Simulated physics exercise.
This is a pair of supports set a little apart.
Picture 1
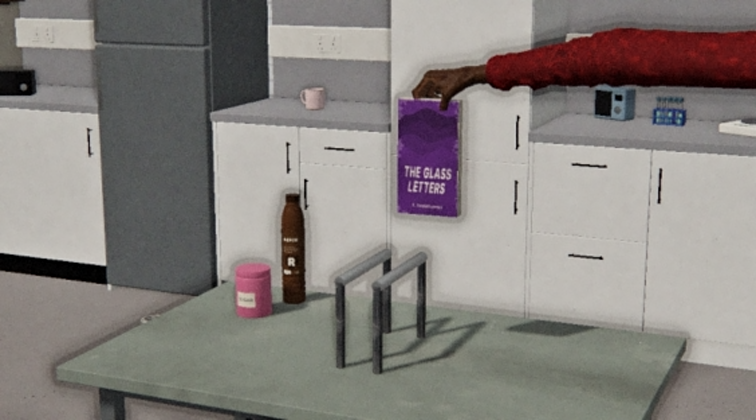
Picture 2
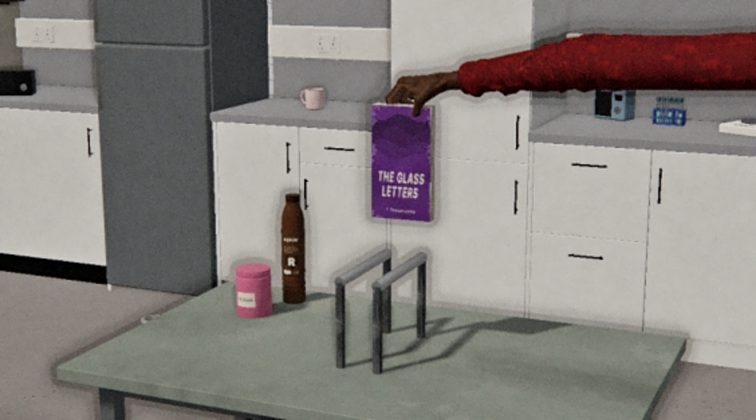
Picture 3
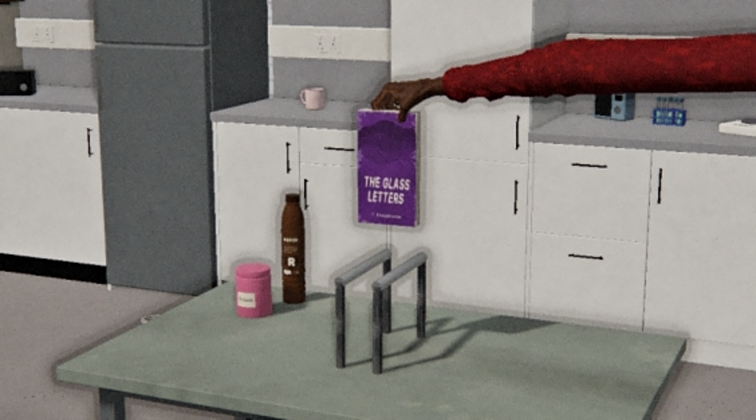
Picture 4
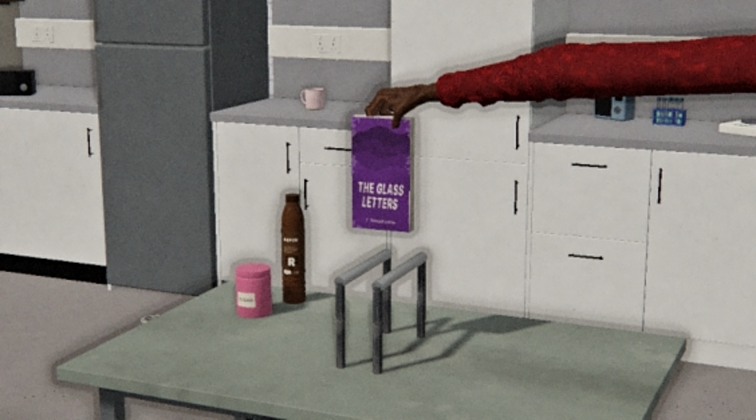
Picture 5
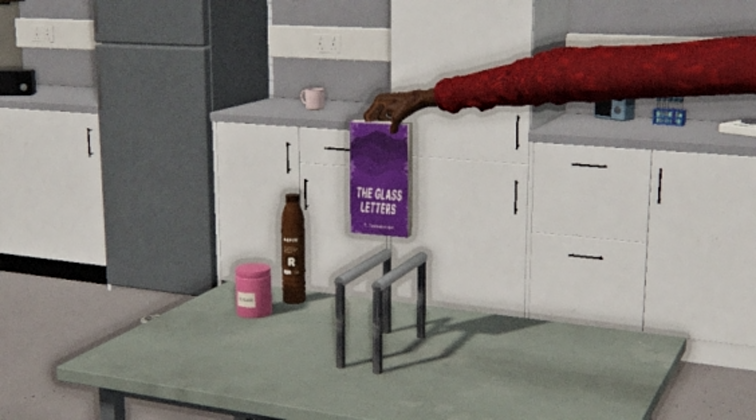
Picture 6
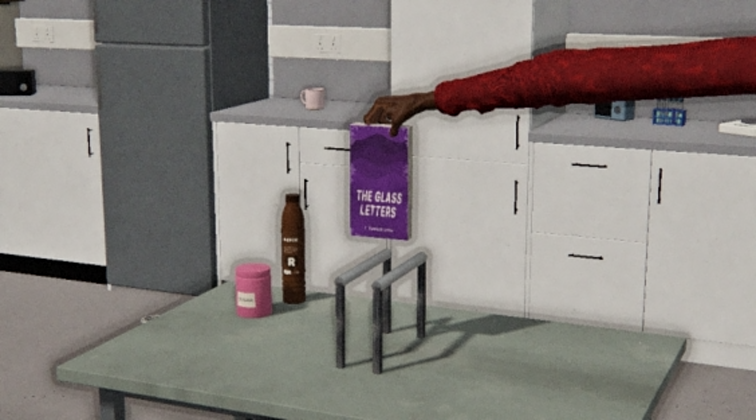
In a kitchen with white cabinets and a grey fridge, a still, slightly raised view looks across a grey-green table. Two dark metal supports stand slightly apart near its middle, with a brown bottle and a pink jar to their left. From the right, a red-sleeved arm carries an upright purple book leftward and slightly down, slowing until the hand holds it still above the supports.
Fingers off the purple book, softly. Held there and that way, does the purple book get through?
The book stays on top.
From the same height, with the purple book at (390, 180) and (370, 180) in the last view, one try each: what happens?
In the first case it lodges; in the second case it is caught.
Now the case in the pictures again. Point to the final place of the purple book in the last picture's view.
Near (381, 209).
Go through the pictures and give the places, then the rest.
Being brought over the gap; purple book (430, 157); pink jar (254, 290), in the first frame.
Being brought over the gap; purple book (403, 162); pink jar (254, 290), in the second frame.
Being brought over the gap; purple book (389, 168); pink jar (254, 290), in the third frame.
Being brought over the gap; purple book (383, 173); pink jar (254, 290), in the fourth frame.
Being brought over the gap; purple book (381, 178); pink jar (254, 290), in the fifth frame.
Held still over the gap; purple book (381, 182); pink jar (254, 290), in the sixth frame.
Then, 0.20 s past the last view, purple book displaced a little near (381, 204).
Then, 0.70 s past the last view, purple book displaced a little near (381, 209).
Then, 1.90 s past the last view, purple book resting near (381, 209).
Finally, moved from the start, purple book; the other 2 still in place. Final places as the last picture's camera would see them, purple book near (381, 209). The book is caught.
